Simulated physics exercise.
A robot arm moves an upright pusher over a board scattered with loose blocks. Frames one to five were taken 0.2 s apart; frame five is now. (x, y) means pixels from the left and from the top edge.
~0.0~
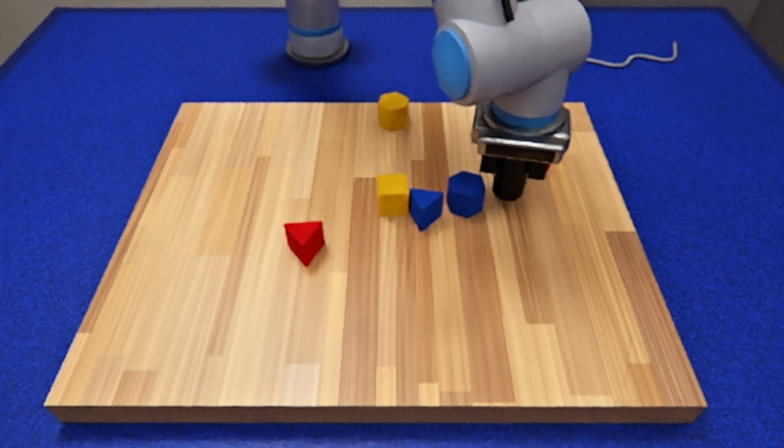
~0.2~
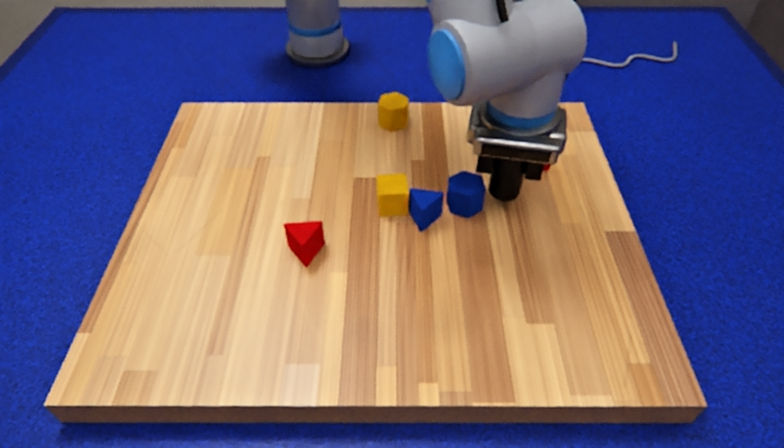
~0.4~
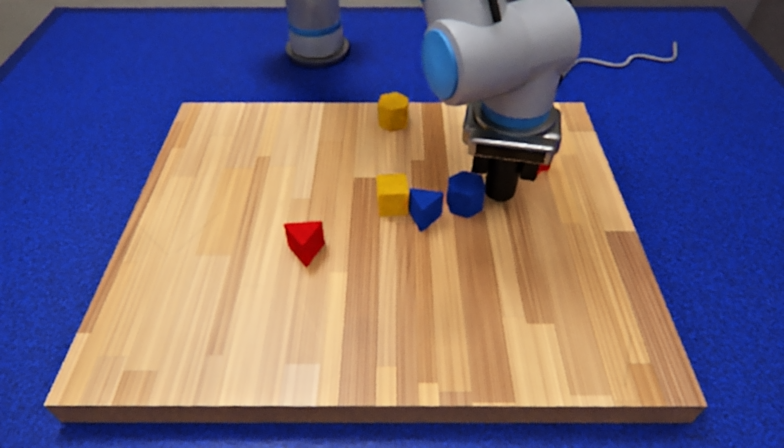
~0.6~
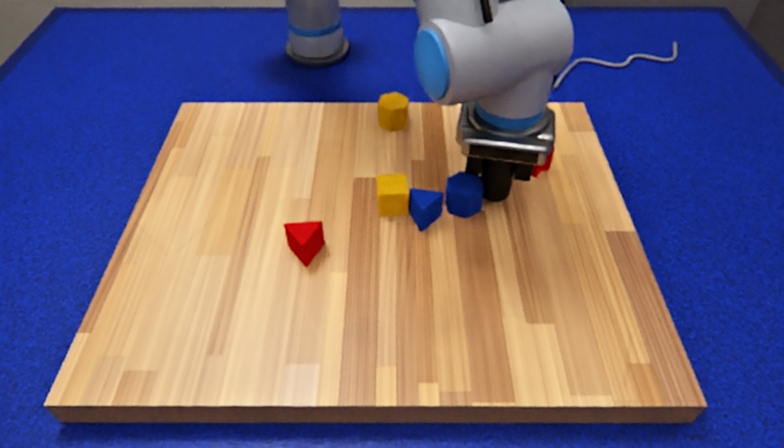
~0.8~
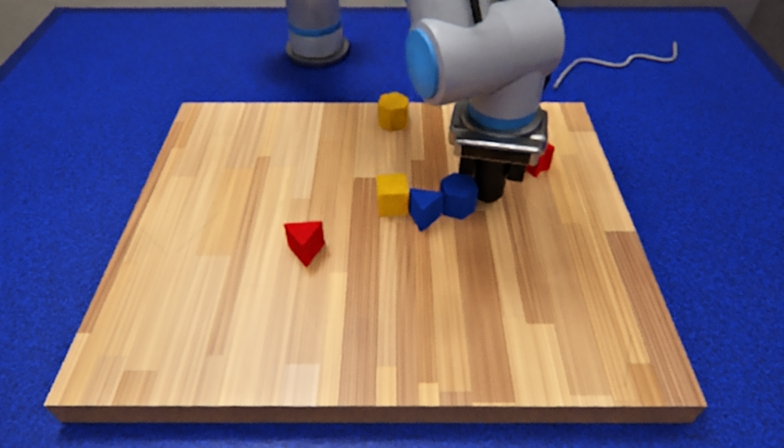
A robot arm slid its dark pusher slowly left across the wooden board, uncovering a red block behind it, then nudged the blue hexagon slightly left toward the blue triangle while the other blocks stayed still.
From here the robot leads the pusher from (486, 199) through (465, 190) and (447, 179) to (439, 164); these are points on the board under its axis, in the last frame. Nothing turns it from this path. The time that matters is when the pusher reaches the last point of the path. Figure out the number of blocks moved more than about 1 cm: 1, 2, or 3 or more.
Blocks displaced: 1.
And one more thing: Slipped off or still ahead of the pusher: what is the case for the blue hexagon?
It lies beside or behind the pusher.
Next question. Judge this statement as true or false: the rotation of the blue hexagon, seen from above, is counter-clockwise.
It is true.
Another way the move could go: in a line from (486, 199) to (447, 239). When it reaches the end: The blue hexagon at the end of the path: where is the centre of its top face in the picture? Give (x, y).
Its top middle is near (413, 216).
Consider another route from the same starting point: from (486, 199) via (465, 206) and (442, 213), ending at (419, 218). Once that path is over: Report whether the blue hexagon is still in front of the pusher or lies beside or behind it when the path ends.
It is still in front.
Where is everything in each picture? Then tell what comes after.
The first frame shows tip of the pusher at (507, 191), middles of tops, yellow square piece at (393, 183), blue triangular block at (425, 196), blue hexagon at (467, 183).
The second frame shows pusher at (504, 191), nothing pushed.
The third frame shows pusher at (499, 192), nothing pushed.
The fourth frame shows pusher at (494, 192), blue hexagon at (466, 183).
The fifth frame shows pusher at (487, 193), yellow square piece at (393, 183), blue triangular block at (425, 196), blue hexagon at (459, 184).
On the path given first. Halfway along, pusher at (455, 178); blue triangular block at (423, 198); blue hexagon at (447, 184), turned 40° anticlockwise.
At the end, pusher at (440, 157); yellow square piece unmoved; blue triangular block at (423, 198); blue hexagon at (447, 184), turned 40° anticlockwise.
